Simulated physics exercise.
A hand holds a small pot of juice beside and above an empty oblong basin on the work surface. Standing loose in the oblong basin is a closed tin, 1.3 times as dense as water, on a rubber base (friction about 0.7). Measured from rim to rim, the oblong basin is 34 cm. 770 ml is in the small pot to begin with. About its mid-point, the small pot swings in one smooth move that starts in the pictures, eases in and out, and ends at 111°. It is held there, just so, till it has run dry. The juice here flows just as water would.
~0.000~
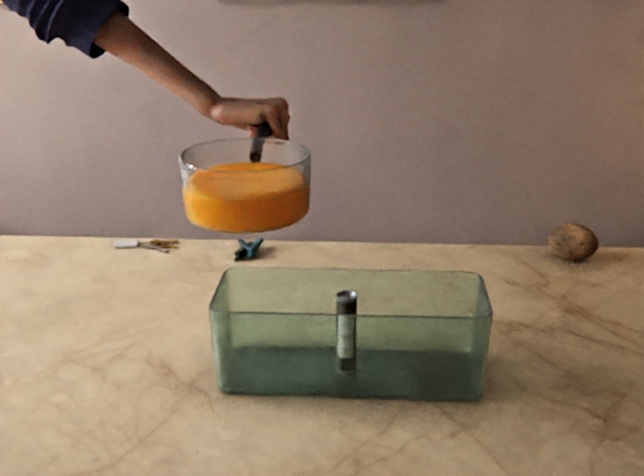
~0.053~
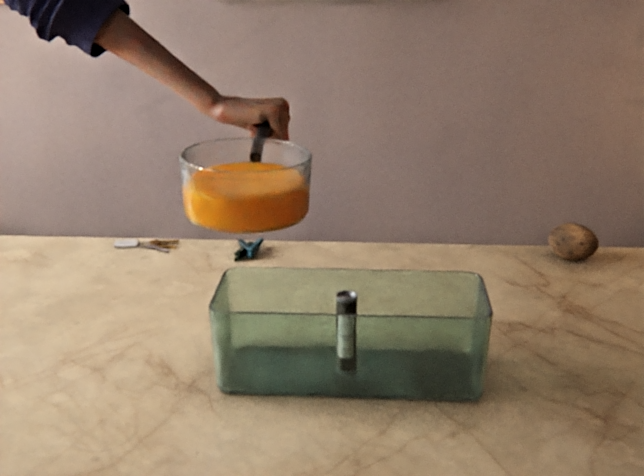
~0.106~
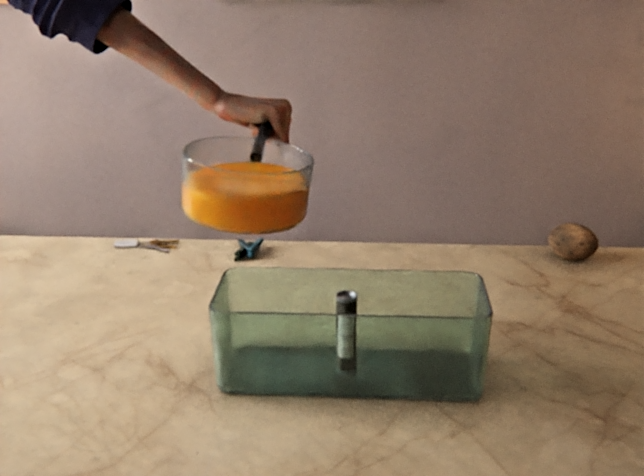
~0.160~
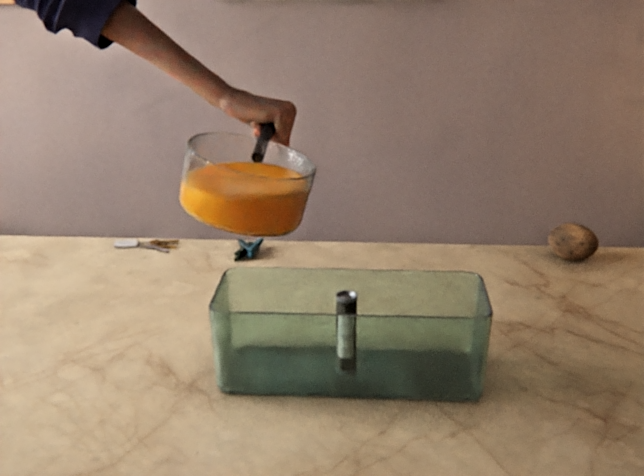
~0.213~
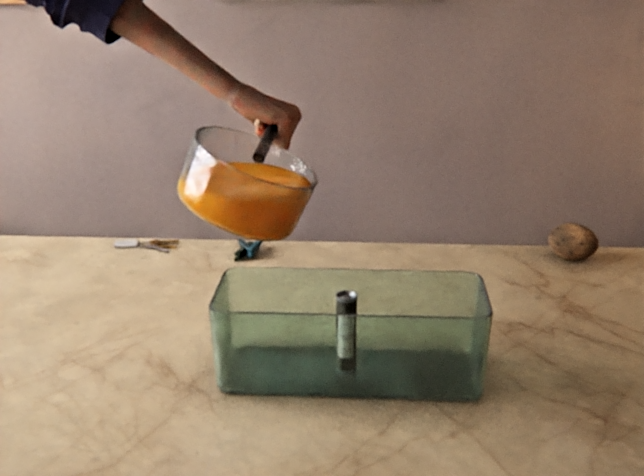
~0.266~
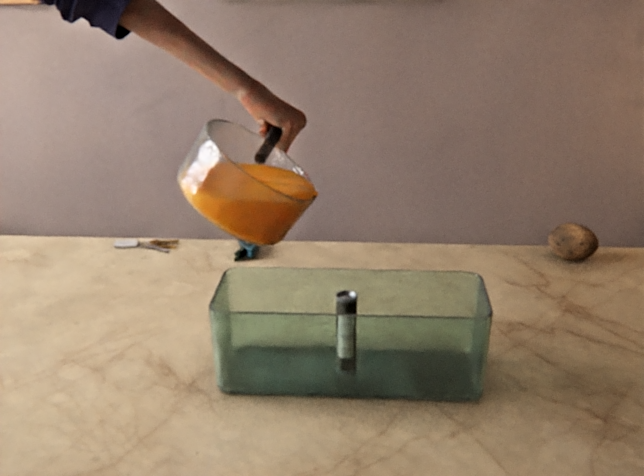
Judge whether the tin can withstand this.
Overturned.
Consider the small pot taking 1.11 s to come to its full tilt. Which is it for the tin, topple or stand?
Then the tin does not tip.
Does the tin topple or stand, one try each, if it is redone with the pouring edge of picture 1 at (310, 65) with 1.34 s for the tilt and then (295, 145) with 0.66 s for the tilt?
Run one: It does not tip. Run two: It tumbles.
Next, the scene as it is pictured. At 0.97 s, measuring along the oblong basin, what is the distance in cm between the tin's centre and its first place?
Near 4 cm.
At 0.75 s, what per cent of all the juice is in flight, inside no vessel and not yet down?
I'd put it at about 6 per cent of the liquid.
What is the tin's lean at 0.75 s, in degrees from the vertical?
The tilt is near 5°.
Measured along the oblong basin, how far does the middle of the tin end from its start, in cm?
In the end the tin's centre has shifted about 7.5 centimetres.
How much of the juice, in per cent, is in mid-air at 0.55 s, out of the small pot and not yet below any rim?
Share: Roughly 42 per cent.
Then, 0.55 s in, the tilt is 98° and 24 per cent is still to pour; the tin stands where it began.
Then, 0.75 s in, the tilt is 111° and 5 per cent is still to pour; the tin leans 6°.
Then, 0.97 s in, the tilt is 111° and 0 per cent is still to pour; the tin leans 33°.
Then, 1.20 s in, the tilt is 111° and 0 per cent is still to pour; the tin lies on its side.
Finally, the tin lies on its side.
